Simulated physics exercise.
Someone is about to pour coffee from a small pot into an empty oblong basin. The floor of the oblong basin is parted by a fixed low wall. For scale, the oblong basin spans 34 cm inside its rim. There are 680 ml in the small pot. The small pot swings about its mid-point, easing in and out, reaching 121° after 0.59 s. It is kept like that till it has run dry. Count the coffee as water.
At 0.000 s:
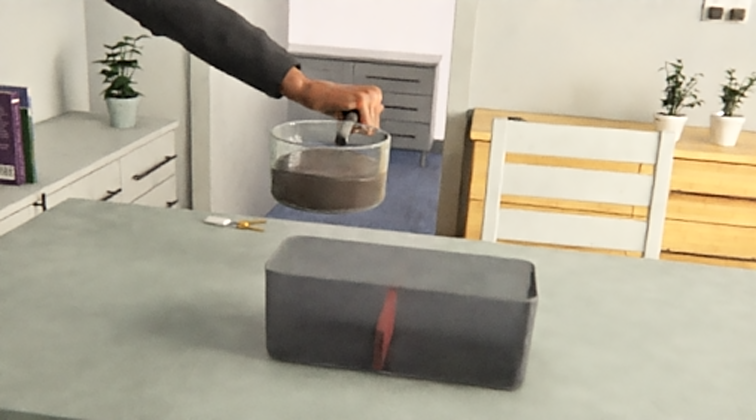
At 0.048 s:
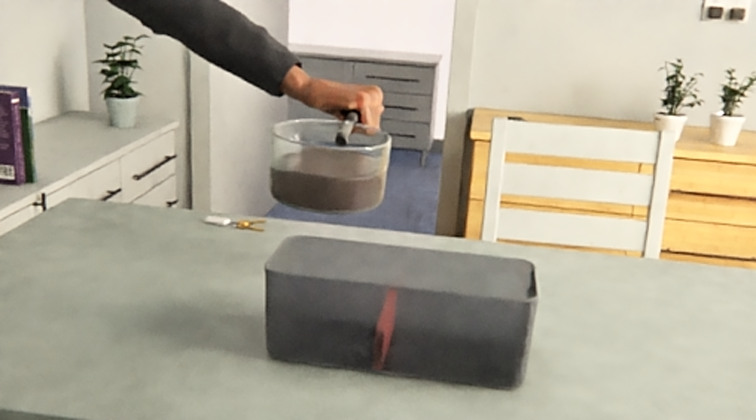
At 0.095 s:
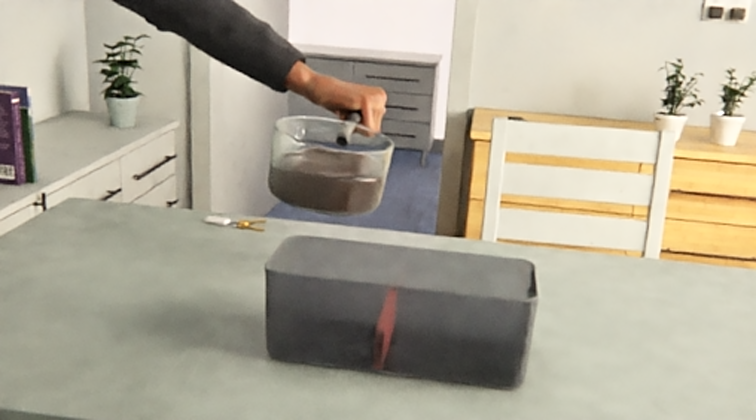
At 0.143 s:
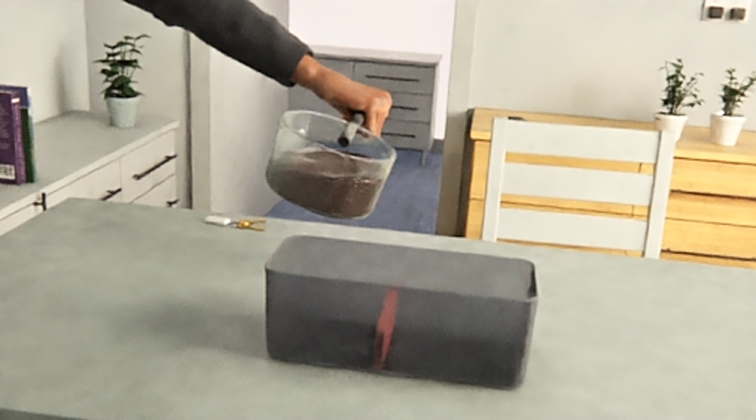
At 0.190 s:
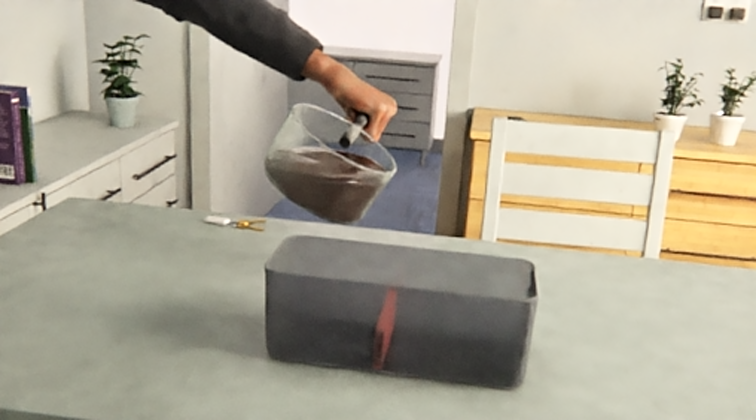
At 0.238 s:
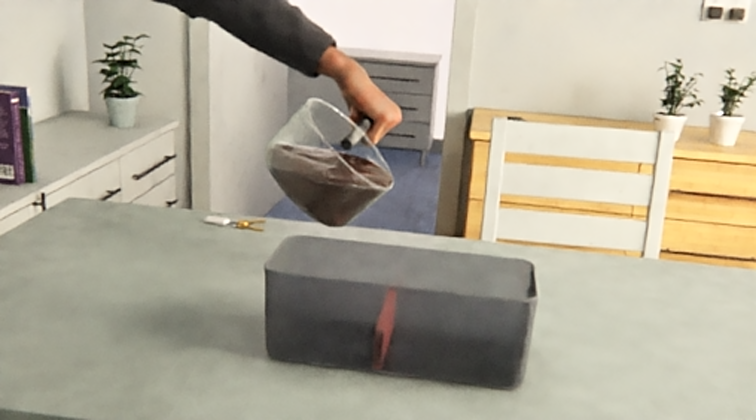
A hand in a dark grey sleeve, reaching in from the upper left, holds a clear small pot of brown liquid above a dark grey oblong basin with a red mark on its front. The basin sits on a grey-green table in a room with drawers, potted plants and a white chair, seen from slightly above. The hand tilts the pot rightward, slowly then faster, while the view stays still.
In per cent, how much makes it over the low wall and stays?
About 57 per cent.
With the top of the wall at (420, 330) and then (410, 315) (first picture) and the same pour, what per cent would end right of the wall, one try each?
First 30, then 25 per cent.
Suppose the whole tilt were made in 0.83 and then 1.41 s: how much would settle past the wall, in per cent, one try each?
First 65, then 80 per cent.
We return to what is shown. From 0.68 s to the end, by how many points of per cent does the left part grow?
Some 8 per cent.
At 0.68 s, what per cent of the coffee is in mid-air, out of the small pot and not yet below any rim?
Near 6 in a hundred.
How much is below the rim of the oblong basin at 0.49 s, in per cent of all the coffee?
Near 48 in a hundred.
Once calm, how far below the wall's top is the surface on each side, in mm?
Left about 38 mm, right about 38 mm.
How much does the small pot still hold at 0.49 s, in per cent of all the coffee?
About 18 per cent.
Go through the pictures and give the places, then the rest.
In the first picture, it leans 0°; its right rim is at (389, 140); the coffee meets the walls at (276, 157) and (385, 168); the oblong basin's rim runs from (276, 253) to (536, 282); the wall's top is at (387, 311).
In the second picture, it leans 2°; its right rim is at (389, 142); the coffee meets the walls at (276, 157) and (385, 167).
In the third picture, it leans 8°; its right rim is at (392, 148); the coffee meets the walls at (276, 155) and (385, 168).
In the fourth picture, it leans 17°; its right rim is at (394, 158); the coffee meets the walls at (275, 155) and (386, 170).
In the fifth picture, it leans 28°; its right rim is at (394, 172); the coffee meets the walls at (271, 151) and (389, 173).
In the sixth picture, it leans 42°; its right rim is at (390, 187); the coffee meets the walls at (272, 144) and (393, 177).
By 0.49 s the tilt is 113° and 19 per cent is still to pour, 6 is left of the wall and 42 right of it.
By 0.68 s the tilt is 121° and 2 per cent is still to pour, 33 is left of the wall and 59 right of it.
By 0.88 s the tilt is 121° and 0 per cent is still to pour, 40 is left of the wall and 57 right of it.
By 1.09 s the tilt is 121° and 0 per cent is still to pour, 41 is left of the wall and 57 right of it.
At rest 41 per cent lies left of the wall, 57 right of it and 2 outside.
